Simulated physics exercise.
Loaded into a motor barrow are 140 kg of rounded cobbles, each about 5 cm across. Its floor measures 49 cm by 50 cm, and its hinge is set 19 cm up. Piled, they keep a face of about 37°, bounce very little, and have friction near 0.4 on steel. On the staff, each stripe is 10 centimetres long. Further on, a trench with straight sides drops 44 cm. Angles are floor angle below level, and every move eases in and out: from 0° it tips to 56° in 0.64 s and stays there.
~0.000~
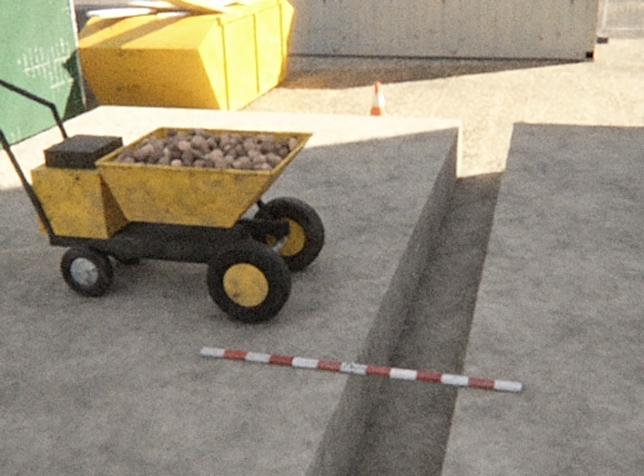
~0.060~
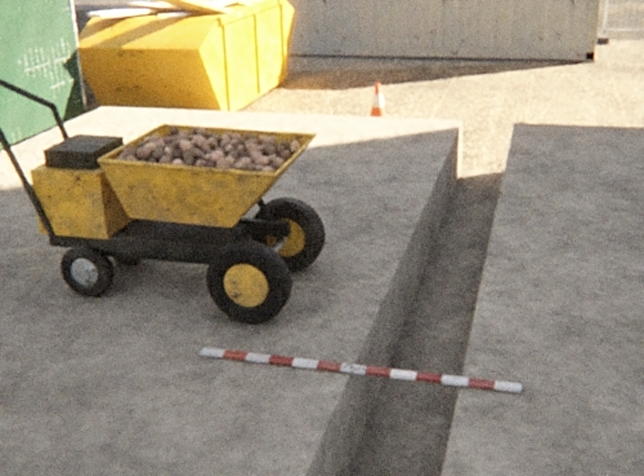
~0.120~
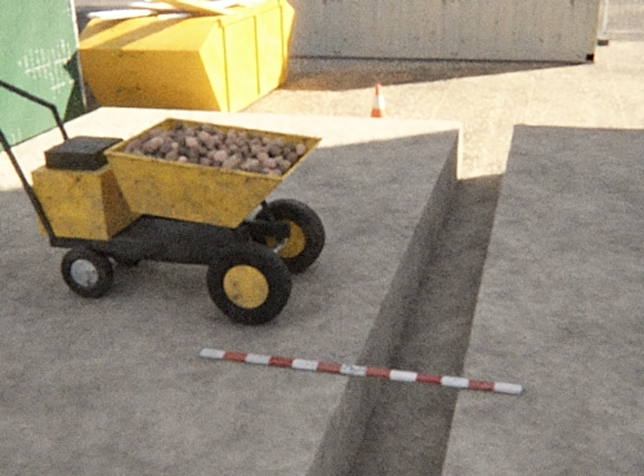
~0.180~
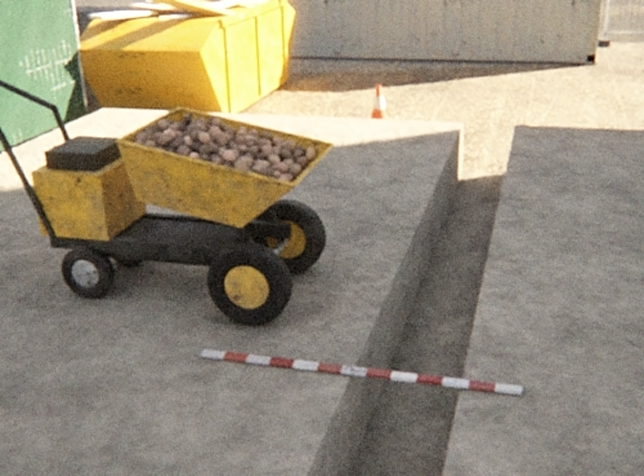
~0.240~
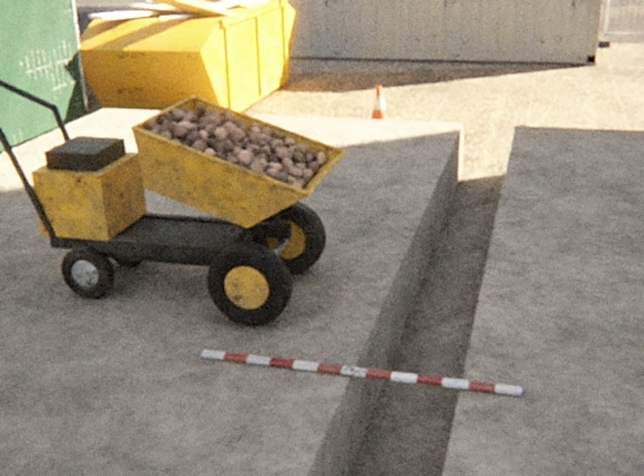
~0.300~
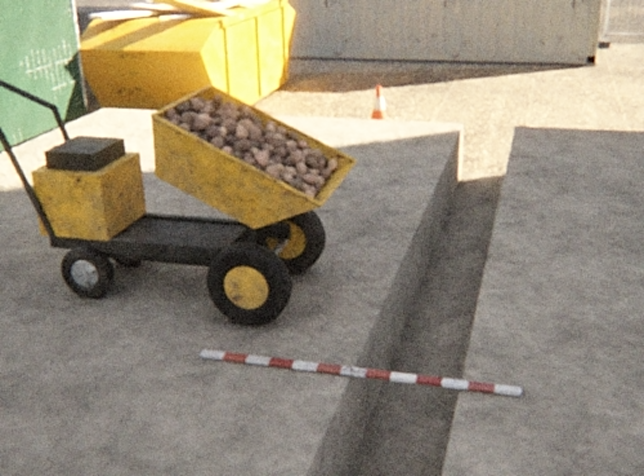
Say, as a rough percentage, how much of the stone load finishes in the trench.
Roughly 63 out of 100.
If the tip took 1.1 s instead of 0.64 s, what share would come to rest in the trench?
With that timing, about 70 per cent.
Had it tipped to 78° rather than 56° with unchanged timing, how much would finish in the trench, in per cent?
Near 90 per cent then.
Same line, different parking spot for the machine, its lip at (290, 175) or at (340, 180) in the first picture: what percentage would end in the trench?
Roughly 55 in a hundred from the first, 25 in a hundred from the second.
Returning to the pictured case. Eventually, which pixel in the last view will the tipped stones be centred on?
The middle should be near (434, 383).
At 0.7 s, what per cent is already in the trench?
Some 15 per cent of the load by that point.
After 0.5 s the floor is at 47°; 100 % in the skip; the foremost stones are at (345, 215).
After 0.7 s the floor is at 56°; 86 % in the skip, 1 % short of the trench, 13 % in the trench; the foremost stones are at (425, 283).
After 1.1 s the floor is at 56°; 48 % in the skip, 1 % short of the trench, 44 % in the trench, 7 % past the trench; the foremost stones are at (554, 320).
After 3.0 s the floor is at 56°; 30 % in the skip, 63 % in the trench, 7 % past the trench; the foremost stones are past the picture's edge.
